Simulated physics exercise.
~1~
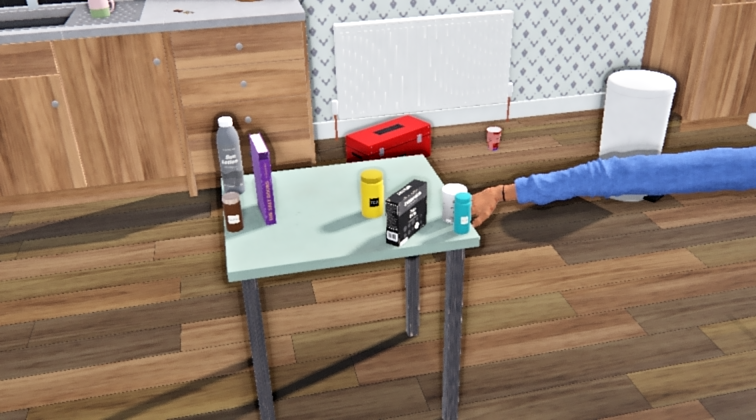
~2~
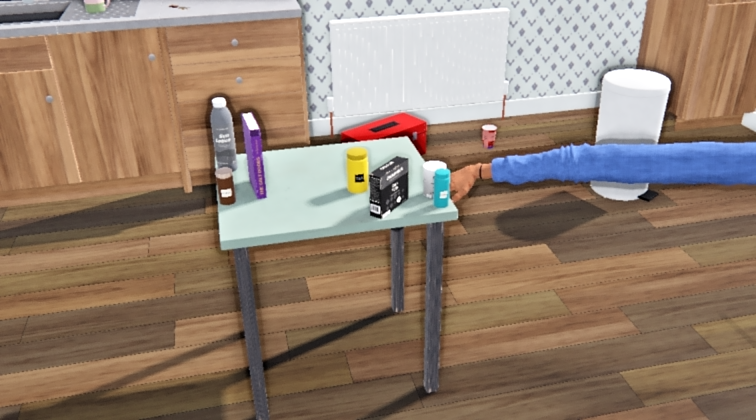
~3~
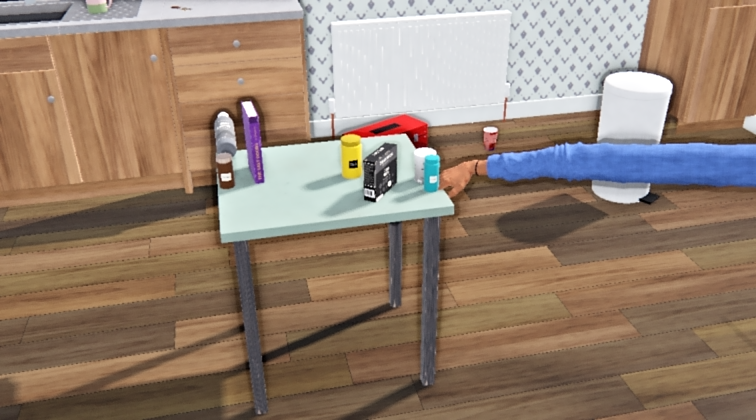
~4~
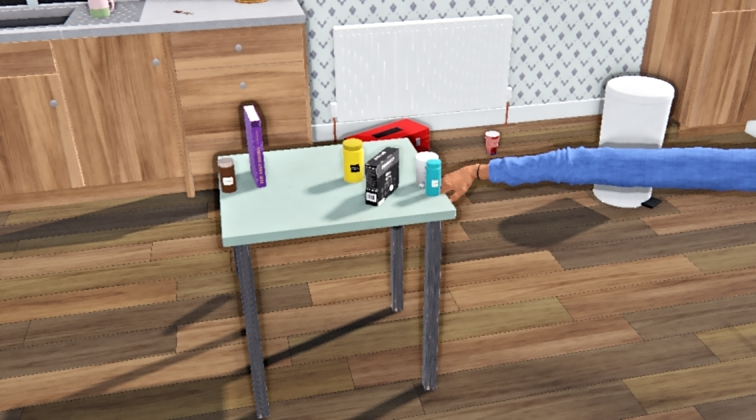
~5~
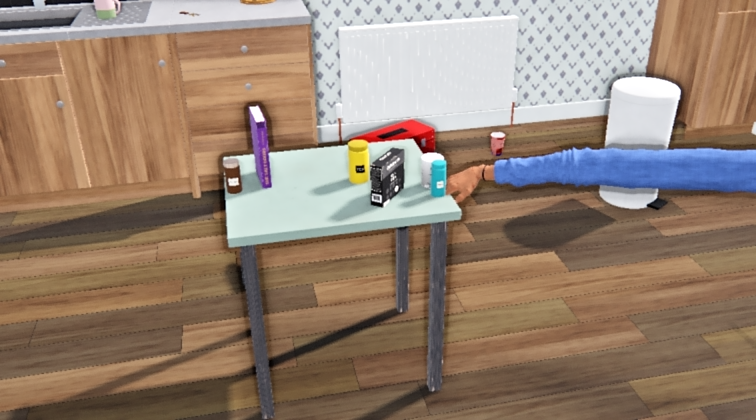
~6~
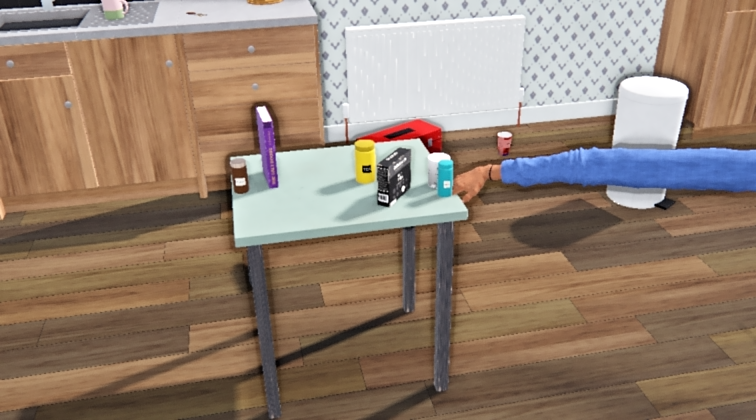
The footage shows a blue-sleeved arm with its hand at the right edge of a side table in a kitchen as the table shifts away; the grey bottle at the left tips over and drops out of sight behind it, while the remaining items, including the turquoise shaker, stay upright.
